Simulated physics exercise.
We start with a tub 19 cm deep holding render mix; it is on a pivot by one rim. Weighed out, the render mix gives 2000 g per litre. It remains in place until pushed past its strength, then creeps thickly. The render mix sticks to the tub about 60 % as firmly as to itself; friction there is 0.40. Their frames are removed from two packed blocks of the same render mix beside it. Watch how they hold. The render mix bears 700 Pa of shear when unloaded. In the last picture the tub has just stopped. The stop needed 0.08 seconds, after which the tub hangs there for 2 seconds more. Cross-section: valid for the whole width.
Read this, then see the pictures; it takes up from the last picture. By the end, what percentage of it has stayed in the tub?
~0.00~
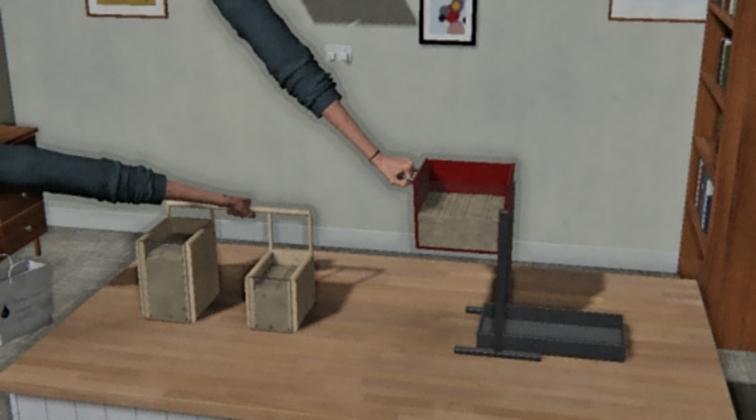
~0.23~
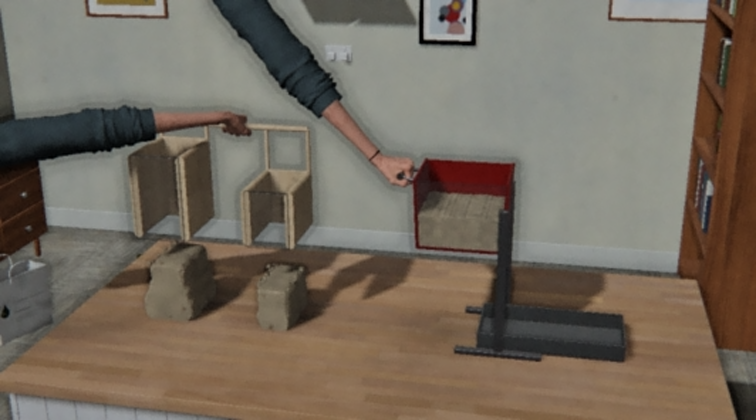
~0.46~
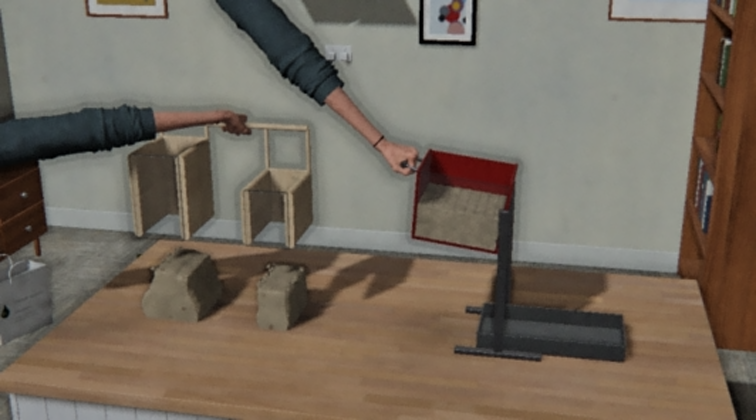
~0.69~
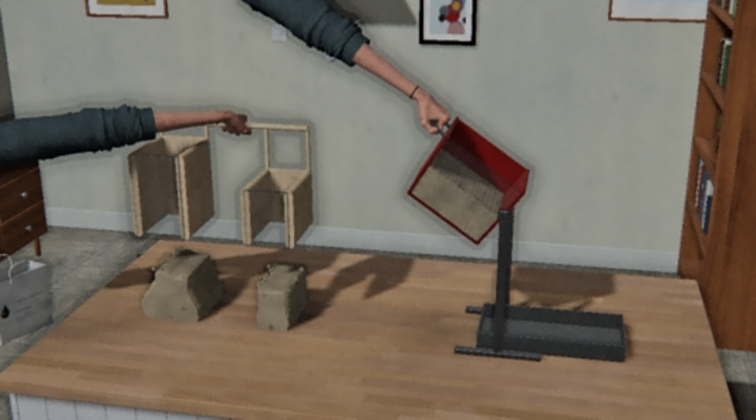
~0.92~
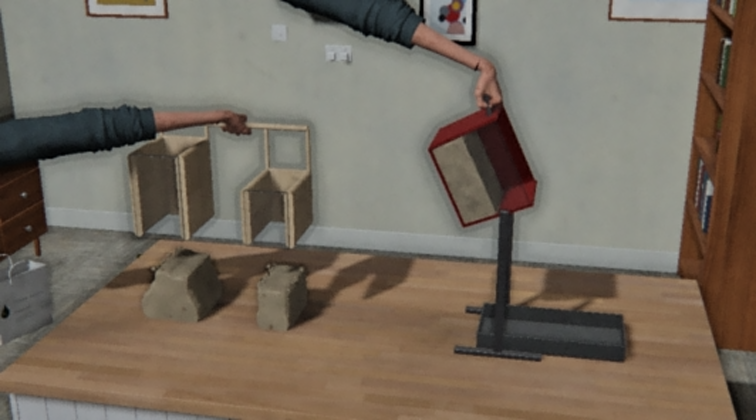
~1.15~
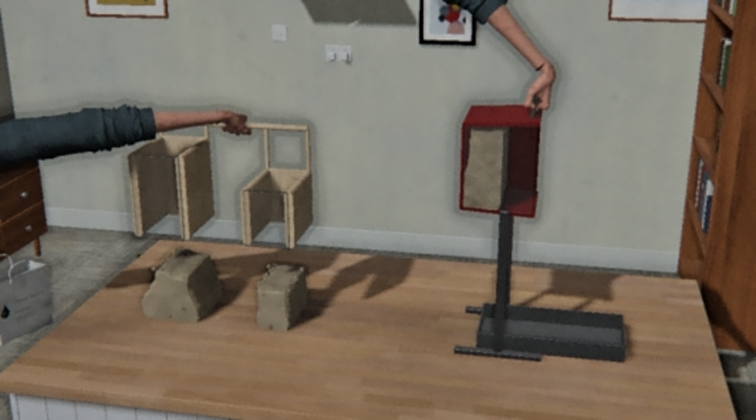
Some 68 per cent has stayed in the tub.
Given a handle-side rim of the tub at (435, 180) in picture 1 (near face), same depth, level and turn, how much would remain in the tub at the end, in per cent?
I'd guess around 100 per cent remains.
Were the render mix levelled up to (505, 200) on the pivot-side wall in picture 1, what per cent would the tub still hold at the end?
In that case, around 45 percent.
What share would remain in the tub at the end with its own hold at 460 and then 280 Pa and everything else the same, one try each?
First 65 %, second 65 %.
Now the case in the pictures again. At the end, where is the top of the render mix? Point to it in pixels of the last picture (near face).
Looking at the last picture, I'd put it at about (484, 177).
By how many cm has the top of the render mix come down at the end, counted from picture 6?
12 cm.
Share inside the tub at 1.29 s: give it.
Share in tub: Some 100 percent.
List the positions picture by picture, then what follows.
In the first frame, handle-side rim at (416, 181), tilt 0 degrees; highest point of the render mix at (474, 218); test blocks 21 cm, 13 cm high (left to right).
In the second frame, handle-side rim at (416, 181), tilt 0 degrees; highest point of the render mix at (474, 218); test blocks 18 cm, 13 cm high (left to right).
In the third frame, handle-side rim at (420, 171), tilt 7 degrees; highest point of the render mix at (423, 206); test blocks 16 cm, 13 cm high (left to right).
In the fourth frame, handle-side rim at (449, 138), tilt 35 degrees; highest point of the render mix at (432, 169); test blocks 16 cm, 13 cm high (left to right).
In the fifth frame, handle-side rim at (496, 121), tilt 65 degrees; highest point of the render mix at (460, 139); test blocks 16 cm, 13 cm high (left to right).
In the sixth frame, handle-side rim at (538, 127), tilt 90 degrees; highest point of the render mix at (499, 133); test blocks 16 cm, 13 cm high (left to right).
By 1.29 s, the tub is at 90 degrees and holds 100 %.
By 1.46 s, the tub is at 90 degrees and holds 92 %.
By 1.63 s, the tub is at 90 degrees and holds 74 %.
By 1.80 s, the tub is at 90 degrees and holds 68 %.
By 3.15 s, at the end, the tub is at 90 degrees and holds 68 %.
